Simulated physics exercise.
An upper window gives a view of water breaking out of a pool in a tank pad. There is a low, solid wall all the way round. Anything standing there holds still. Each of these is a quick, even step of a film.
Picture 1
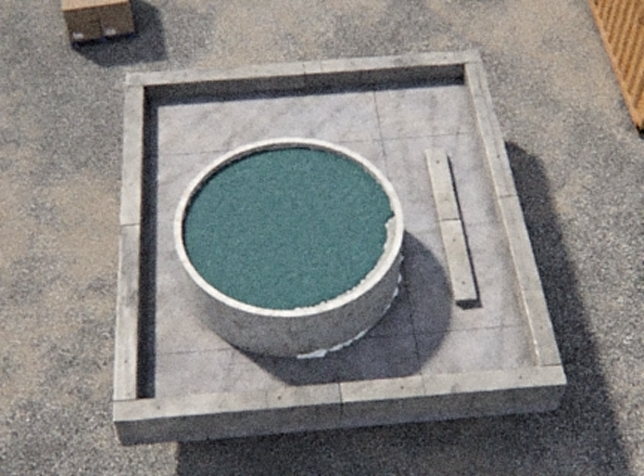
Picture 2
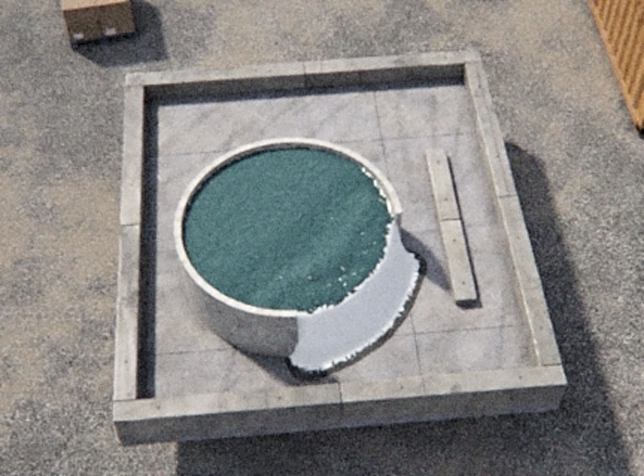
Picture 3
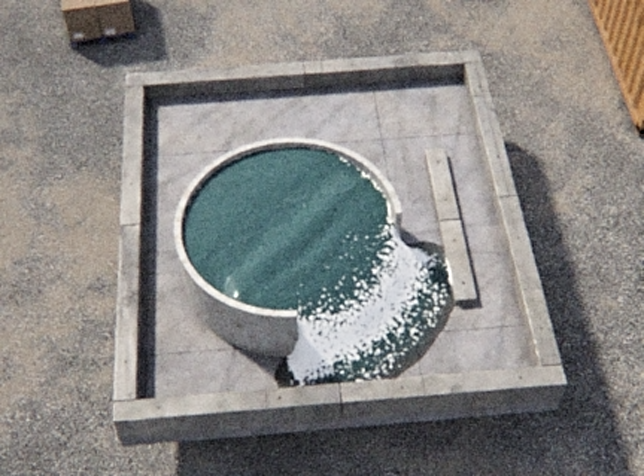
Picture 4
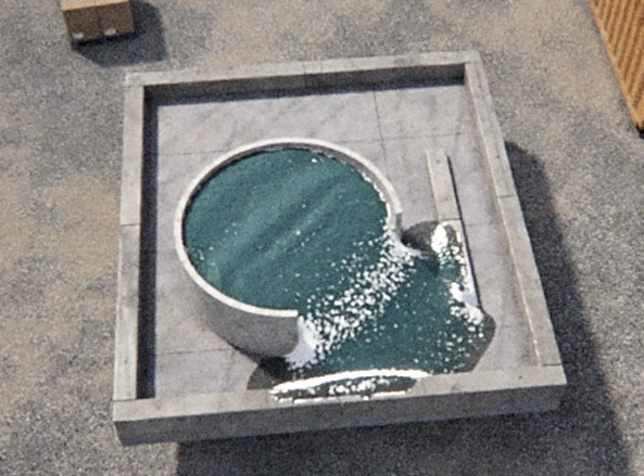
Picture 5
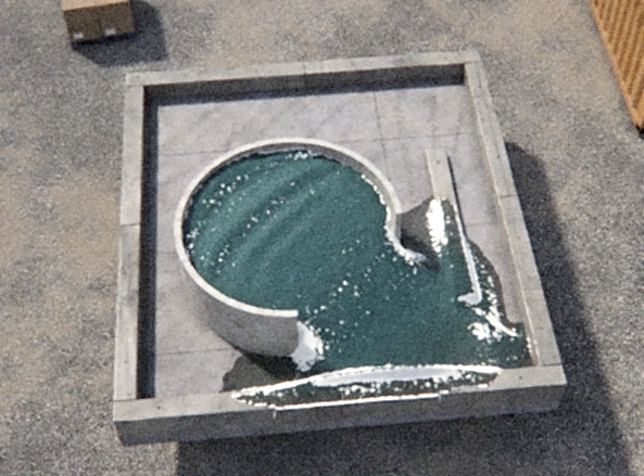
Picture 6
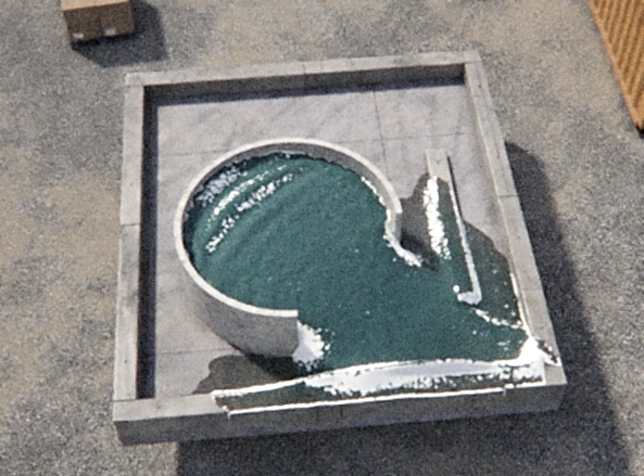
Dark green water breaks out through the lower right side of a round, pale-walled pool, seen from high above on a square grey pad with a low wall all round. A straight grey block lies right of the pool, with a brown box beyond the upper left corner. White-edged water spreads, foaming along the near wall and around the block, while the pool's level drops and the camera stays still.
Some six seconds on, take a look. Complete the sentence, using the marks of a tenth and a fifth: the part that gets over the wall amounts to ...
The part that gets over the wall amounts to over one fifth.
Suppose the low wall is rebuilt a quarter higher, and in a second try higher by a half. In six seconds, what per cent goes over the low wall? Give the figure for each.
Well, you'd get 18 per cent in the first case and 10 per cent in the second.
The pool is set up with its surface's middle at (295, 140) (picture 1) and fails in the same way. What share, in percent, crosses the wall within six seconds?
Around 16 %.
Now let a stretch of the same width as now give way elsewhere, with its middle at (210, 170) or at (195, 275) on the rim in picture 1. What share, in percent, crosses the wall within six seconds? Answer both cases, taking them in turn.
Note: Try one around 24 in a hundred, try two around 30.
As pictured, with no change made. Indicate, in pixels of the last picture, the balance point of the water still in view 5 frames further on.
The centre of mass sits at about (334, 291).
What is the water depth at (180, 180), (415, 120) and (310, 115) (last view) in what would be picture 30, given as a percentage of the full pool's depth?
Depths of roughly 4, 10 and 12 per cent.
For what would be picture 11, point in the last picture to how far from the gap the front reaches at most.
At roughly (406, 112).
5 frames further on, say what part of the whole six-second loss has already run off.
Roughly 20 percent of it.
A moment on, water covers 35 % of the floor; the low wall has let 2 % over.
Next, water covers 40 % of the floor; the low wall has let 6 % over.
Then, water covers 55 % of the floor; the low wall has let 21 % over.
Later, water covers 75 % of the floor; the low wall has let 27 % over.
In the end, water covers 75 % of the floor; the low wall has let 27 % over.
